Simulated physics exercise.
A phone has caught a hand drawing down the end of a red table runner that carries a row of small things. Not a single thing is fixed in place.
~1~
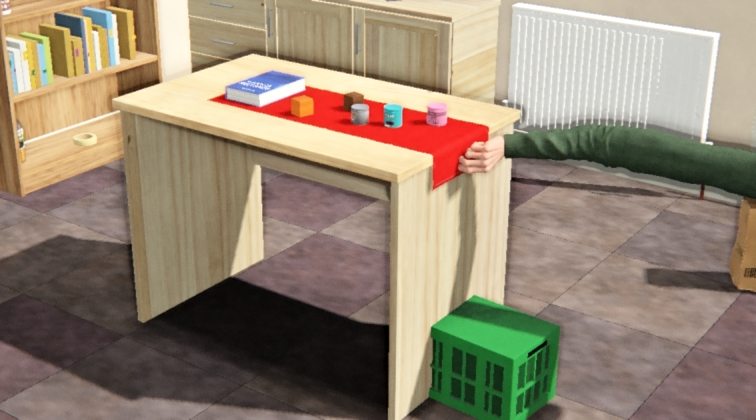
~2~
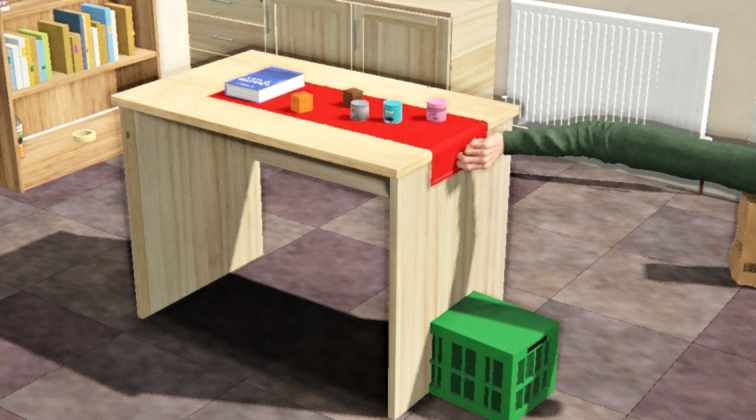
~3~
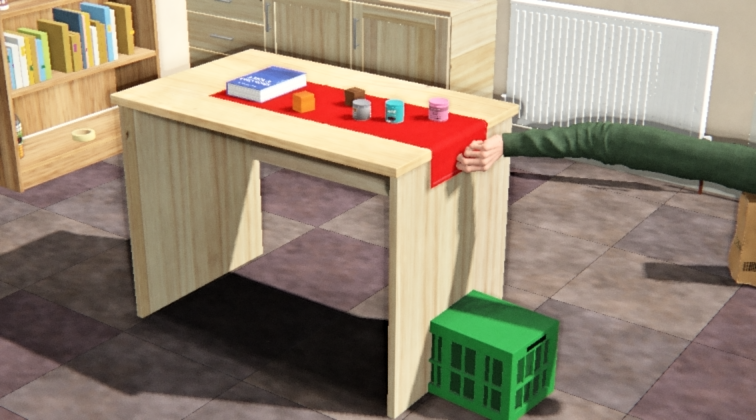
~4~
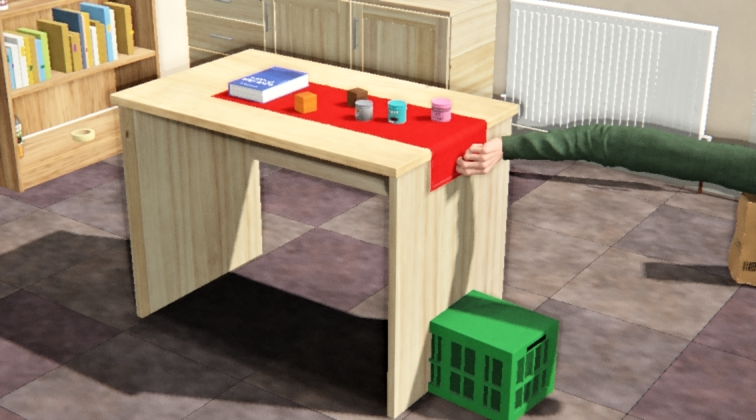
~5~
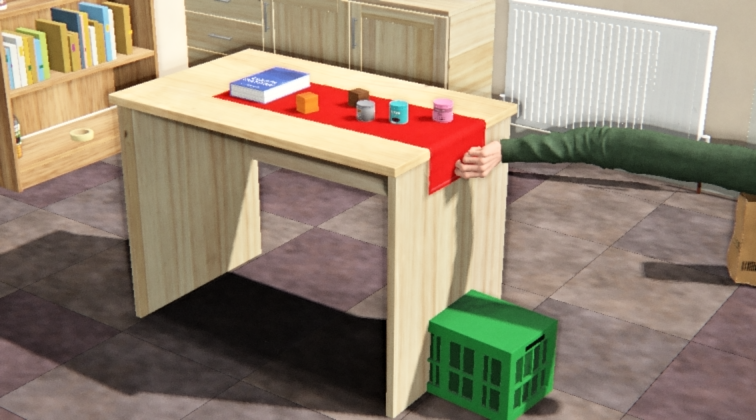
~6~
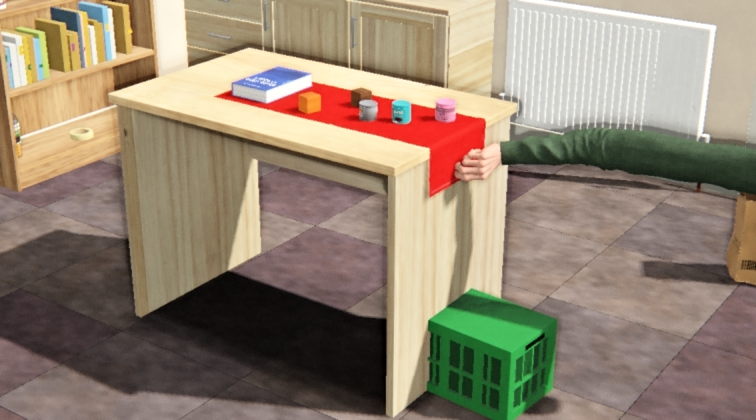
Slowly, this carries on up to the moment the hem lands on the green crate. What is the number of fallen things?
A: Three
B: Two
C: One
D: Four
(D) Four.
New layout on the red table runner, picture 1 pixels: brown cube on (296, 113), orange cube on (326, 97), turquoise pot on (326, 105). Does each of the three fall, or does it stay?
Watch the brown cube hang on, the orange cube hang on and the turquoise pot hang on.
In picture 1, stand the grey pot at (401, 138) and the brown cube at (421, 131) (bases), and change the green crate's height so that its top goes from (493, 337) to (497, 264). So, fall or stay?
Result: Grey pot gone, brown cube gone.
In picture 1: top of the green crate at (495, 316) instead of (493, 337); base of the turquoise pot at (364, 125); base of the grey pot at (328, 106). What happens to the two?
Looks like the turquoise pot ends up down, and the grey pot hangs in there.
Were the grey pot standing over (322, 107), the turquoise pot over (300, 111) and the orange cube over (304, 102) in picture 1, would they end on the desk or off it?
Grey pot stays, turquoise pot stays, orange cube stays.
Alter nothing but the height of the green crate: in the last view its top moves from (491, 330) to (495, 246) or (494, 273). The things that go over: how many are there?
That would make 1 and 2.
Soon after, hem near (457, 220); pink pot gone.
After that, hem near (458, 273); pink pot, turquoise pot and grey pot gone.
And then, hem on the crate; pink pot, turquoise pot, grey pot and brown cube gone.
In the end, hem on the crate; pink pot, turquoise pot, grey pot and brown cube gone. The answer is four.
